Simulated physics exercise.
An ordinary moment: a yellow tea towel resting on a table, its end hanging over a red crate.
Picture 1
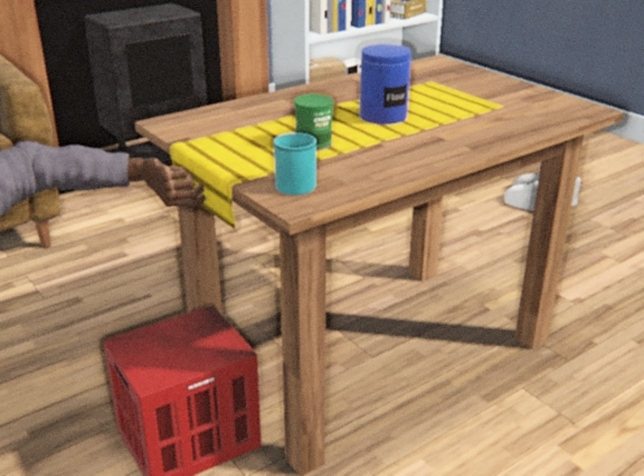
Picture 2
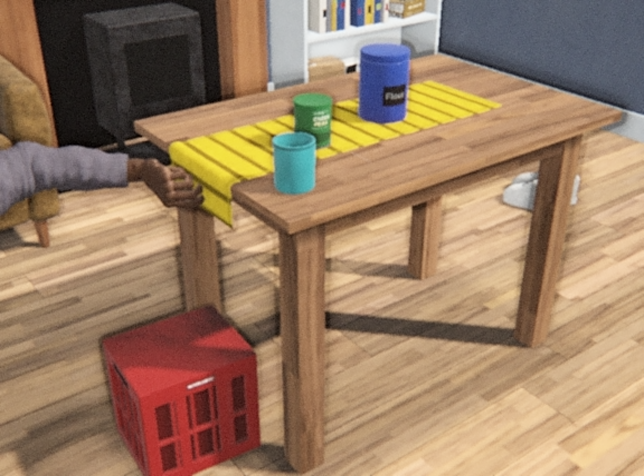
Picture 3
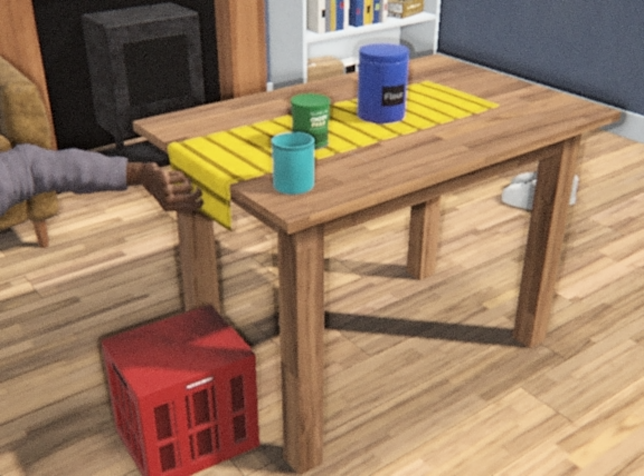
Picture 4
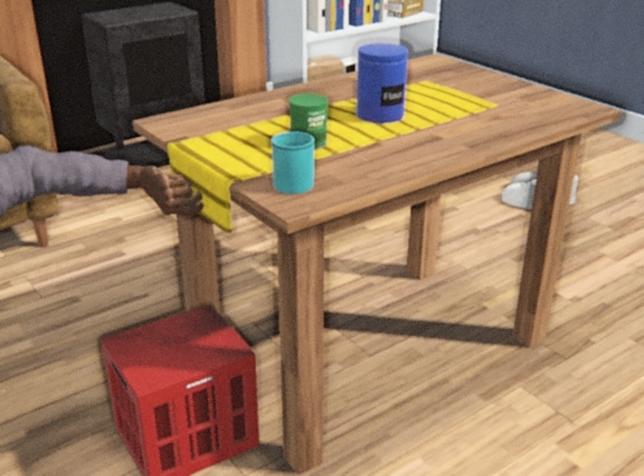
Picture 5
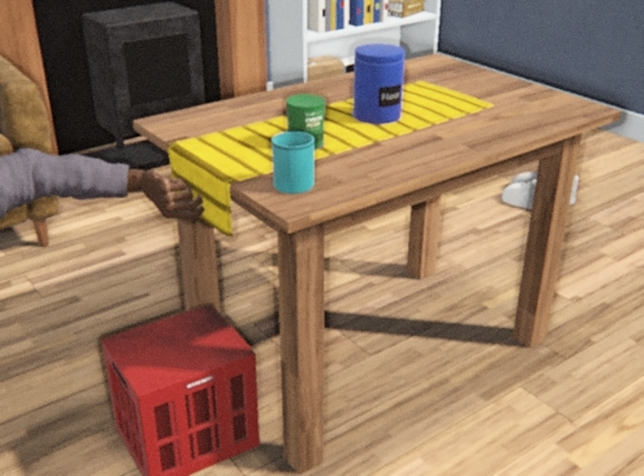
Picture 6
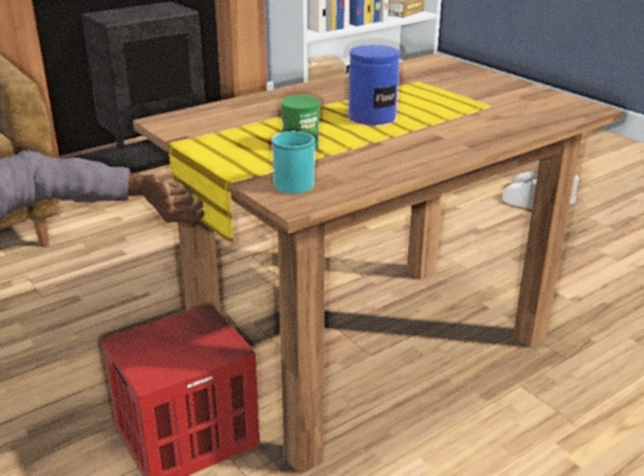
Hand slowly pulling a striped yellow cloth left along a wooden table, carrying blue and green containers while a turquoise mug stays put.
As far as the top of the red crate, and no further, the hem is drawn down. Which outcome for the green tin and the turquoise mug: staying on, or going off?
Green tin, going off; turquoise mug, staying on.
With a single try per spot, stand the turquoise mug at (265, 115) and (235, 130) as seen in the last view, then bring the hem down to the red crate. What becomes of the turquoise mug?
In the first case it is carried off; in the second case it comes down.
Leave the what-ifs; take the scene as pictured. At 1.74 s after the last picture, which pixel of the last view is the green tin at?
I'd say close to (165, 323).
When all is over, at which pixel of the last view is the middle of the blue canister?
It ends up near (265, 110).
Then, 0.40 s on from there, hem going down; tin carried along near (275, 130); mug in place.
Then, 1.08 s on from there, hem going down; tin carried along near (233, 141); mug in place.
Then, 1.74 s on from there, hem on the crate; tin down below near (165, 323); mug in place.
In the end, hem on the crate; tin down below near (165, 323); mug in place. The green tin goes over the edge and the turquoise mug keeps clear of the edge.
